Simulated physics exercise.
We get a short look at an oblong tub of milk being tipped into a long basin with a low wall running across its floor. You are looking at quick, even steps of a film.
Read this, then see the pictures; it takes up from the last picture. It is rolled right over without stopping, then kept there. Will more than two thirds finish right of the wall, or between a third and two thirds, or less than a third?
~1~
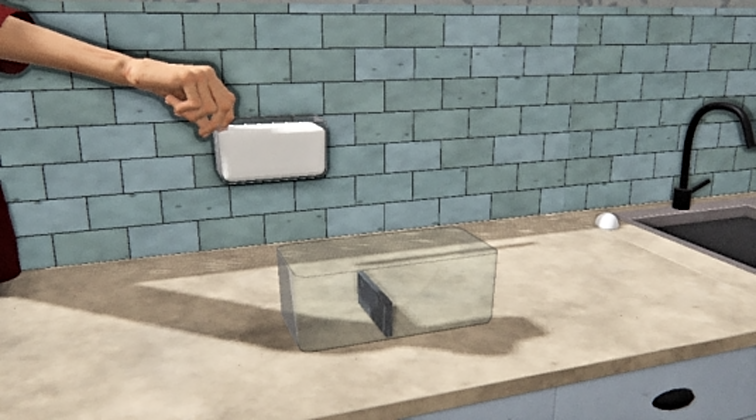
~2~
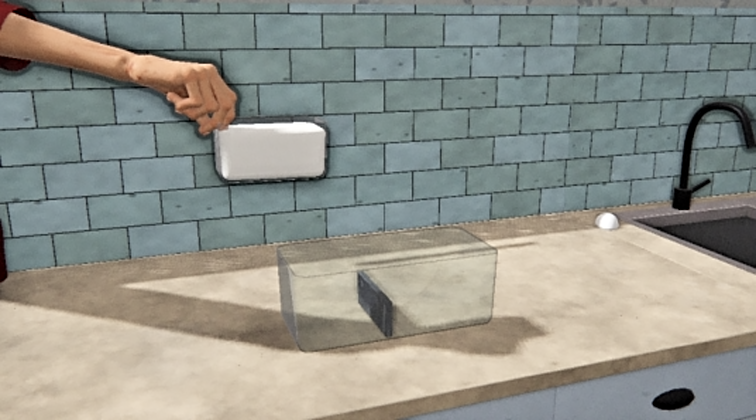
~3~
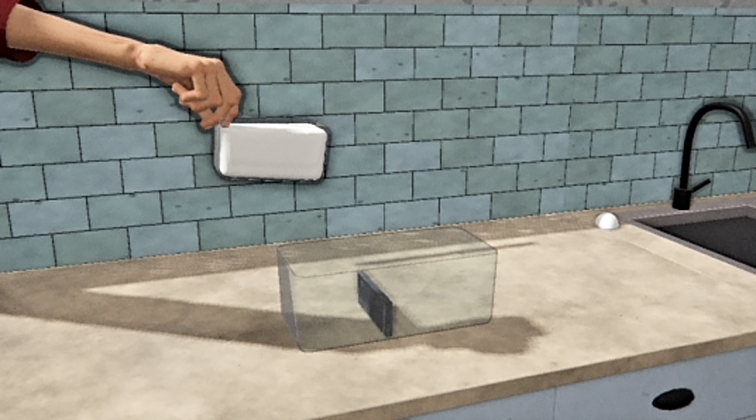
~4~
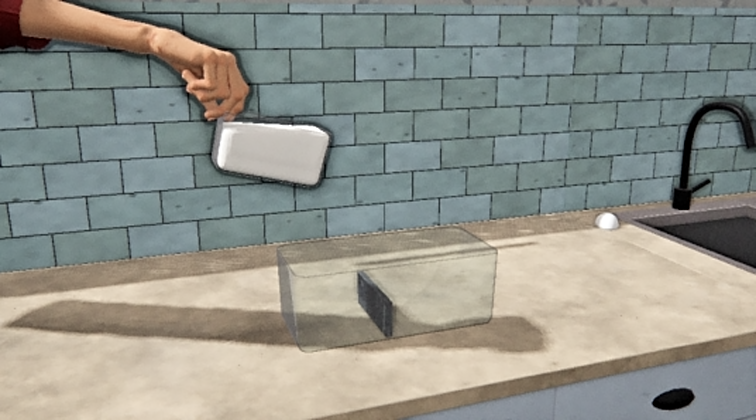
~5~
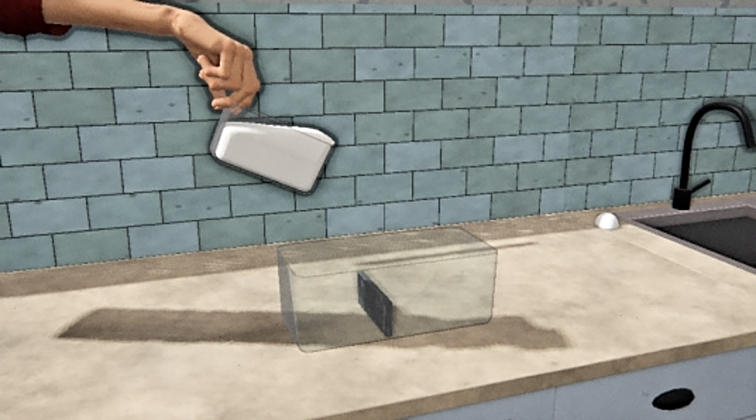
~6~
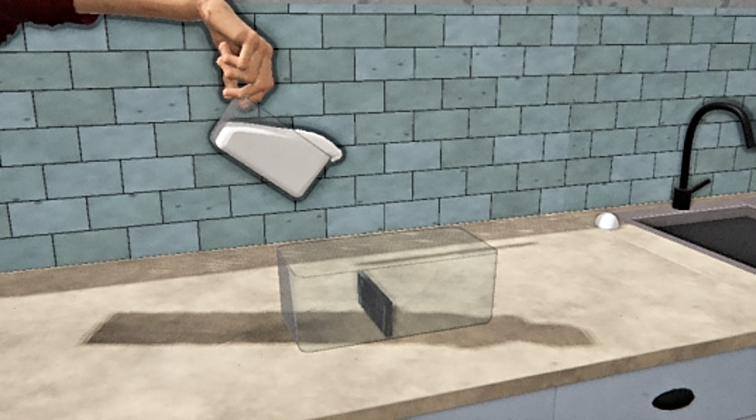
Right of the wall there will be less than a third.
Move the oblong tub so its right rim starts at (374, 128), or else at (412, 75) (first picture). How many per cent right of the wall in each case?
About 90 per cent, then about 85 per cent.
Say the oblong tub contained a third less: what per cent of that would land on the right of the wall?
The share comes to some 10 parts in a hundred.
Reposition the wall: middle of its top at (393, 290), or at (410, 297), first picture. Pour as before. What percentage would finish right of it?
About 10 per cent, then about 25 per cent.
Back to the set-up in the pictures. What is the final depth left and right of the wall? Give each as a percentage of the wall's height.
The left reaches some 50 %, the right about 10 %.
A moment on, the oblong tub is tipped right over and 16 per cent is still to pour, 19 is left of the wall and 12 right of it.
Next, the oblong tub is tipped right over and 3 per cent is still to pour, 68 is left of the wall and 22 right of it.
Then the oblong tub is tipped right over and 0 per cent is still to pour, 69 is left of the wall and 23 right of it.
Later the oblong tub is tipped right over and 0 per cent is still to pour, 71 is left of the wall and 24 right of it.
Finally, 71 per cent lies left of the wall, 24 right of it and 5 outside.
